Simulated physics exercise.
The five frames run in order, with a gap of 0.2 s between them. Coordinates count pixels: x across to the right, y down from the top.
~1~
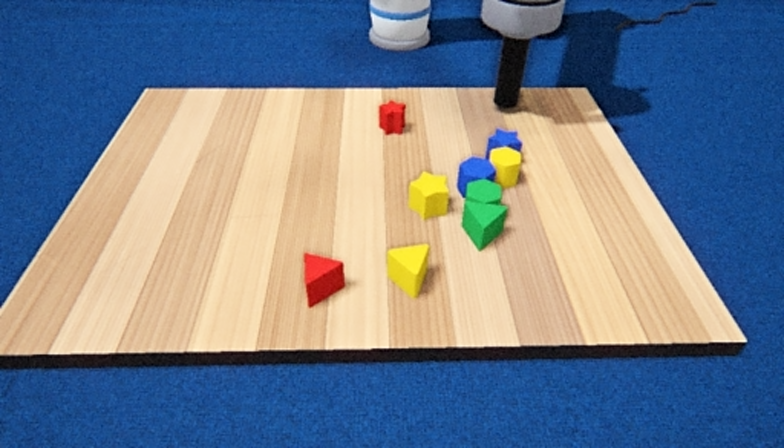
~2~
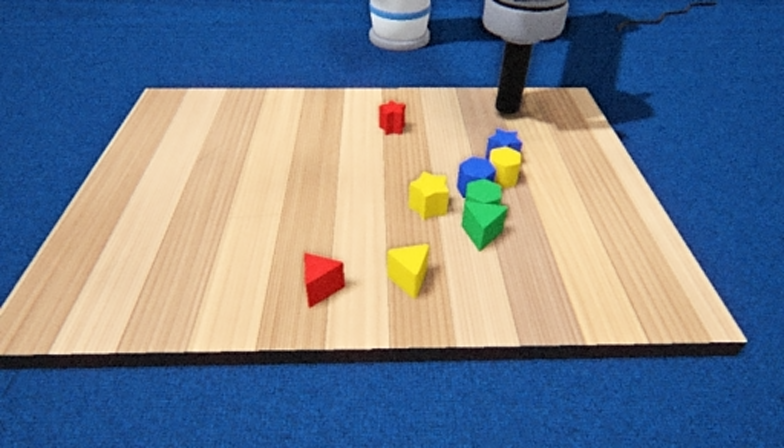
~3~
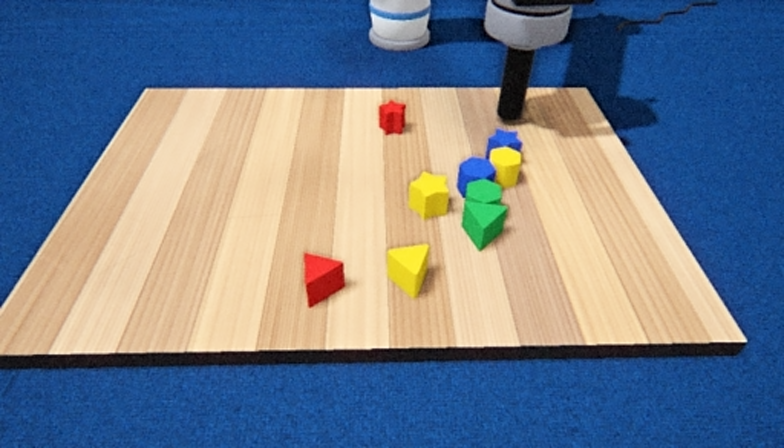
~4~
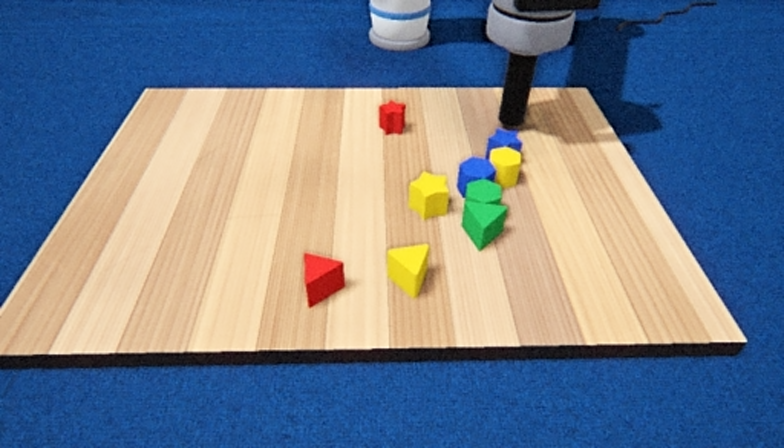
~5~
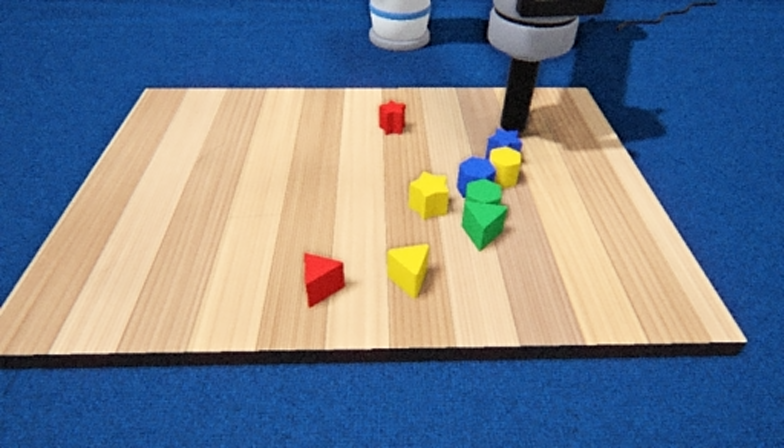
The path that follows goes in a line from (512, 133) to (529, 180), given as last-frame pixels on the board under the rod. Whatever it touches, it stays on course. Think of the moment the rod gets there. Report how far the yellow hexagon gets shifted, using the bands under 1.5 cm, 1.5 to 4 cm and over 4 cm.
Goes 1.5 to 4 cm.
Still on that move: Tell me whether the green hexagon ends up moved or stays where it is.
It's unmoved.
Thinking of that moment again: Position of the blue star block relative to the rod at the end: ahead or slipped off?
Slipped off.
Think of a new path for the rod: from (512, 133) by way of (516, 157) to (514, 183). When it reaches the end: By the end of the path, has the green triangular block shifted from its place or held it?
It will be nudged away from its spot.
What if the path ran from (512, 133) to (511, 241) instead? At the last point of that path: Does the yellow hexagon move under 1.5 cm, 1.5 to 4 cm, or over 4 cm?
Band: Over 4 cm.
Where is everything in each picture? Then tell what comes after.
Rod tip (506, 102); block tops, blue hexagon (478, 166); green hexagon (484, 190); yellow hexagon (506, 156); blue star block (506, 137), in the first frame.
Rod (507, 108); blocks unchanged, in the second frame.
Rod (509, 114); blocks unchanged, in the third frame.
Rod (511, 120); blocks unchanged, in the fourth frame.
Rod (513, 126); blue hexagon (478, 166); green hexagon (484, 190); yellow hexagon (506, 156); blue star block (506, 137), in the fifth frame.
The first path, step by step. One third of the way, rod (519, 140); nothing pushed yet.
Two thirds of the way, rod (525, 156); blue hexagon (472, 168); yellow hexagon (501, 162), turned 20° anticlockwise; blue star block (503, 144), turned 60° clockwise.
At the end, rod (531, 173); blue hexagon (470, 169); green hexagon in place; yellow hexagon (500, 163), turned 25° anticlockwise; blue star block (504, 145), turned 90° clockwise.
